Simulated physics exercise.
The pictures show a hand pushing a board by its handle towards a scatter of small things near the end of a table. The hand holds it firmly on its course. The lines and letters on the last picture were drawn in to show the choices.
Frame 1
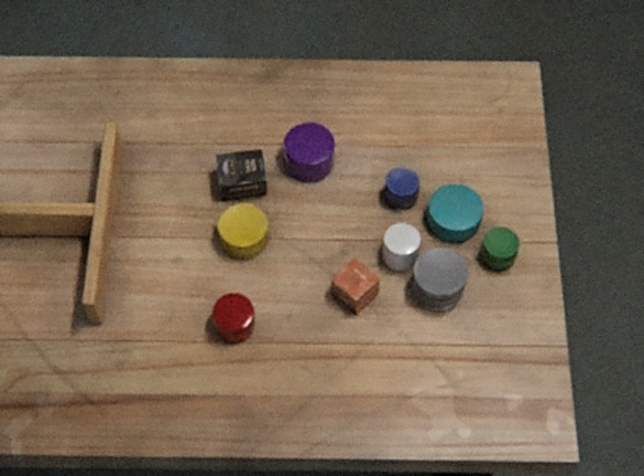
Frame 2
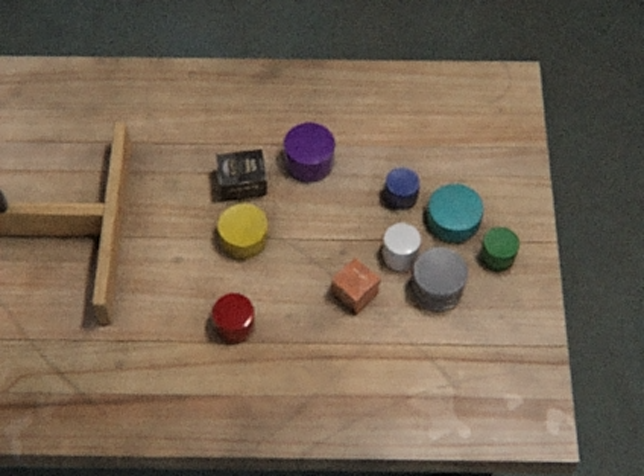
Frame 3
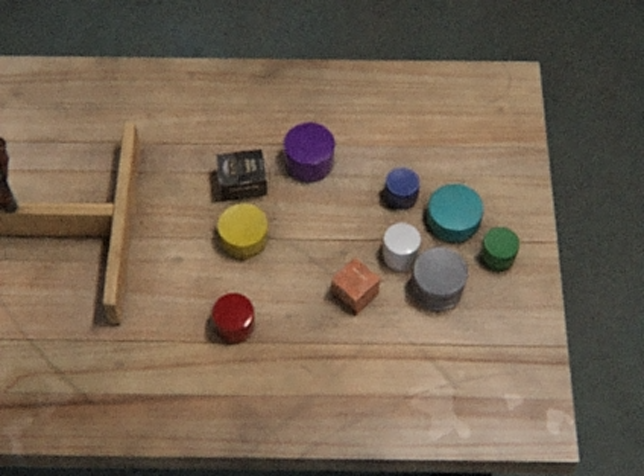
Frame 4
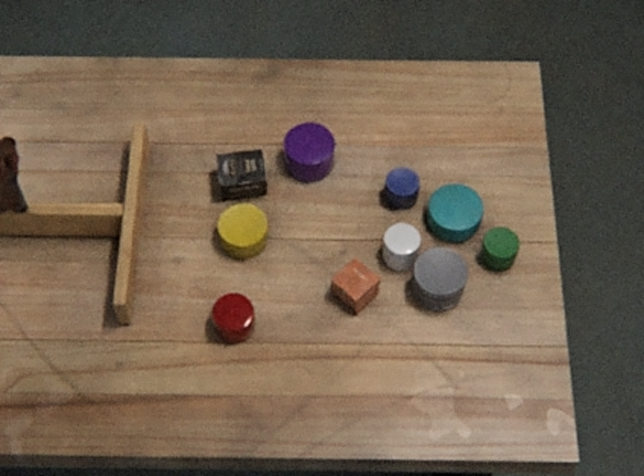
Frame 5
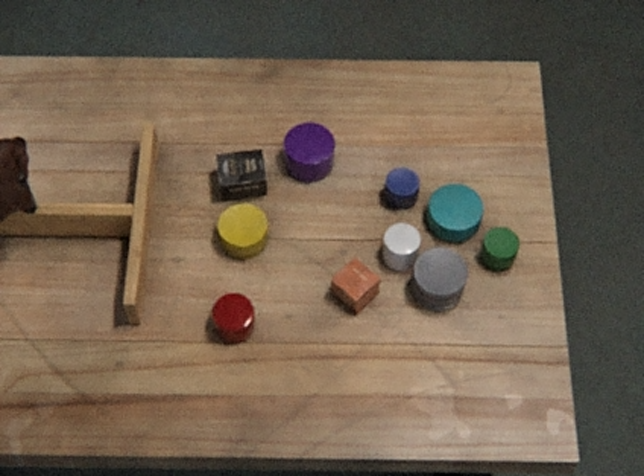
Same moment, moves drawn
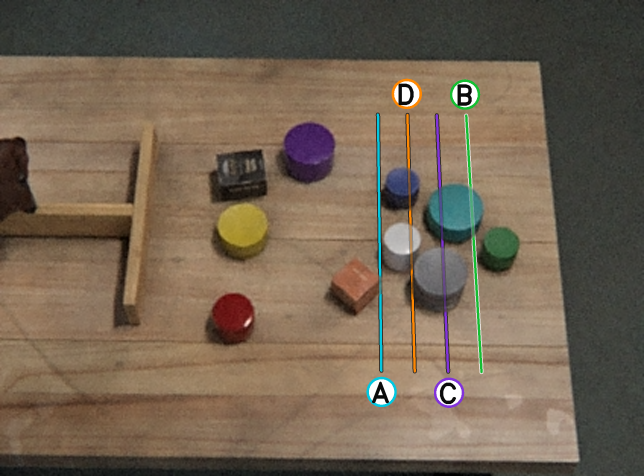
At first, a wooden T-shaped board lies at the left of a table, apart from a scatter of small round pots, a black packet and an orange block. Then a dark hand comes into view on its handle, and the board slides slowly a short way right, still touching none of them.
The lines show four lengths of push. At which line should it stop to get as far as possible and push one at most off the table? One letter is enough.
B.
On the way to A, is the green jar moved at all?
No.
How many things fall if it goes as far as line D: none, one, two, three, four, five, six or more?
The count is none.
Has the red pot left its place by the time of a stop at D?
Yes.
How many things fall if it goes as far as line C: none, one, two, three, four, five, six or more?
By then, none.
On the marked copy, A at (380, 235); B at (473, 236); C at (442, 235); D at (411, 235).
Taking B. A third of the way, board (258, 211); purple pot (333, 145); red pot (283, 319).
Two thirds of the way, board (379, 212); turquoise tin (475, 219); blue jar (448, 185).
When it is over, board (472, 213); turquoise tin (551, 217); blue jar (538, 178); none fallen.
As for the rest, A is within the limit but short; C is within the limit but short; D is within the limit but short.
